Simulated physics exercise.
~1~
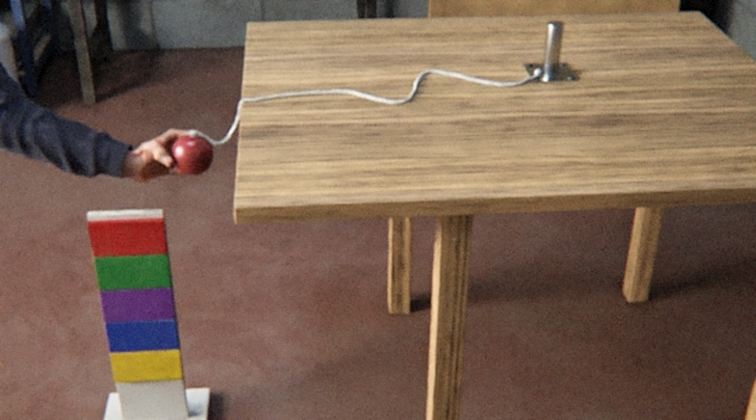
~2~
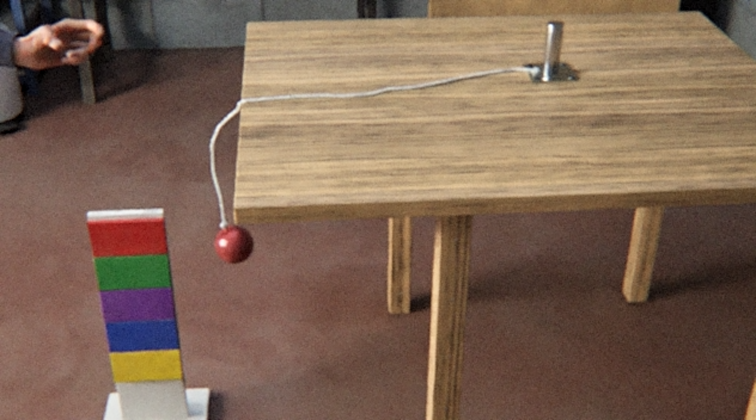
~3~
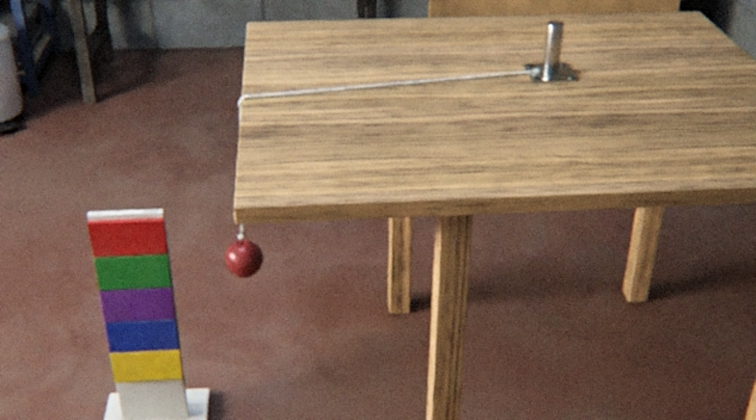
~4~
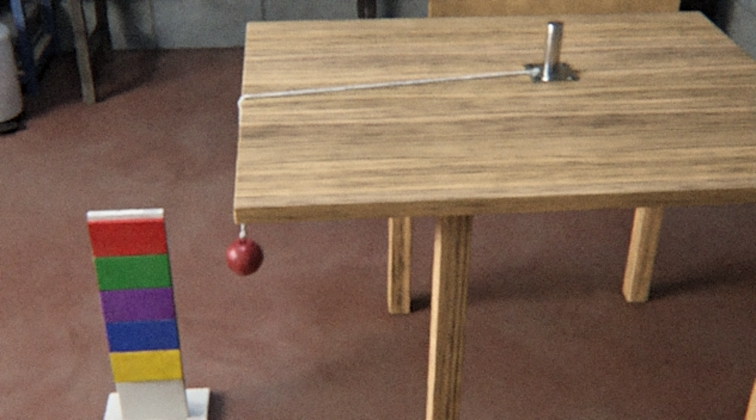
At a wooden table, a hand releases a tethered red ball, which drops and hangs level with the green band.
